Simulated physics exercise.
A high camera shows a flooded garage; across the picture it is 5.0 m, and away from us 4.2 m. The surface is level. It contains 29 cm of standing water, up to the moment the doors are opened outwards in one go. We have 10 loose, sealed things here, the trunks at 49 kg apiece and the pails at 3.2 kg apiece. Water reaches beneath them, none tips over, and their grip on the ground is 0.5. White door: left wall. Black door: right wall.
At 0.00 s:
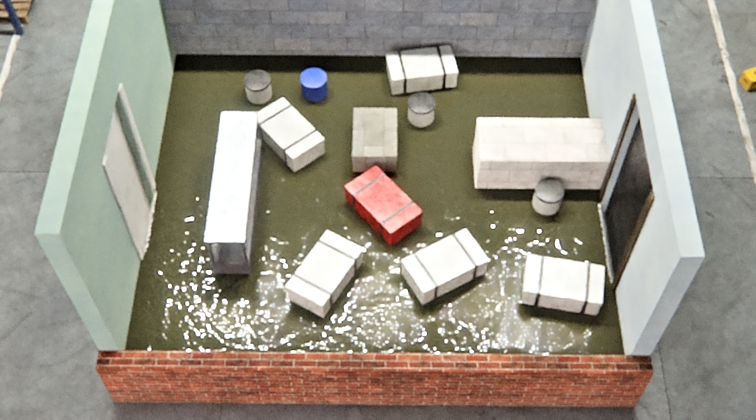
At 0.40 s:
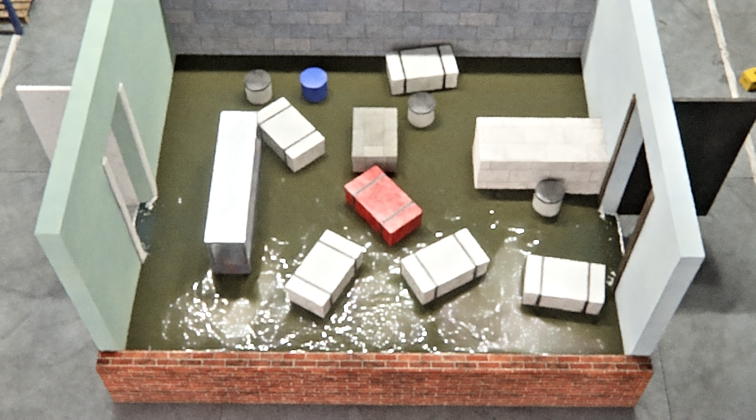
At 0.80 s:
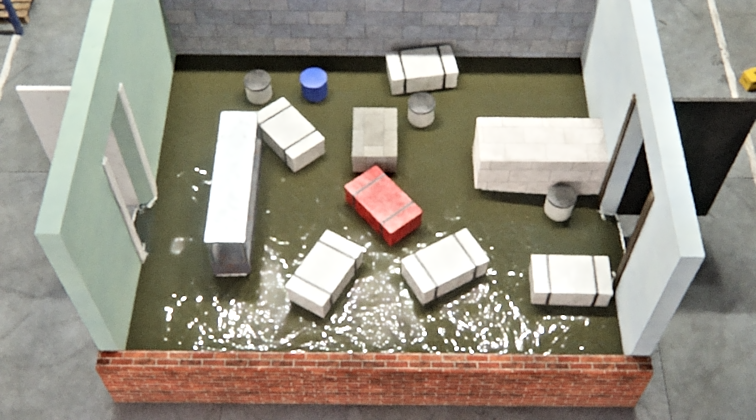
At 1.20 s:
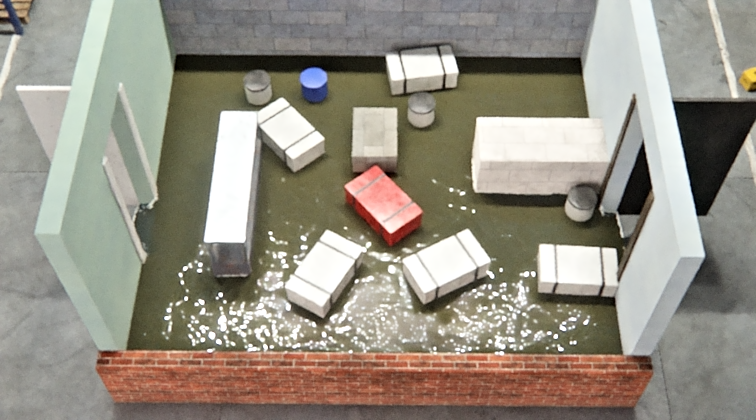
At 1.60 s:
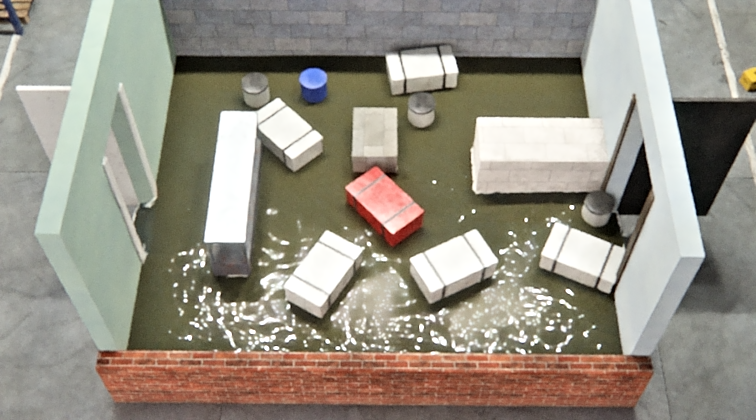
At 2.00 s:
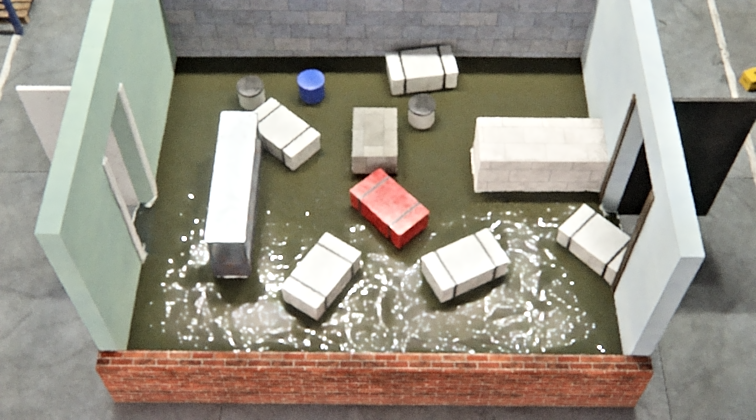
White and black doors swing outwards from a flooded garage, then a pail and pale trunks drift right as the red trunk shifts slightly.
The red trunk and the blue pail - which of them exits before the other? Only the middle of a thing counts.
I would say the red one.
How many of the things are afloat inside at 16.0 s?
I get 1.
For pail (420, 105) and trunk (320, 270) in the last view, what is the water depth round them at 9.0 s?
Close to 17 and 16 centimetres.
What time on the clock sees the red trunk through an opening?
12.0 s.
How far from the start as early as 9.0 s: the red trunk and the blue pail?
Roughly 150 and 60 cm.
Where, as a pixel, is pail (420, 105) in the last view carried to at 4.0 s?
(414, 131), roughly.
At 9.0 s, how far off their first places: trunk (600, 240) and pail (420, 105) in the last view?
Respectively: Gone out and 200 cm.
After 4.0 s the red trunk is near (410, 231), 0.5 m from its start, afloat; the blue pail is near (287, 85), 0.3 m from its start, afloat; 2 of 10 are out; 8 afloat.
After 9.0 s the red trunk is near (517, 256), 1.6 m from its start, afloat; the blue pail is near (256, 86), 0.7 m from its start, afloat; 4 of 10 are out; 6 afloat.
After 16.0 s the red trunk has gone out (at 11.9 s); the blue pail is near (203, 102), 1.3 m from its start, afloat; 6 of 10 are out; 1 afloat.
After 20.0 s the red trunk has gone out (at 11.9 s); the blue pail is near (178, 114), 1.7 m from its start, afloat; 6 of 10 are out; 1 afloat.
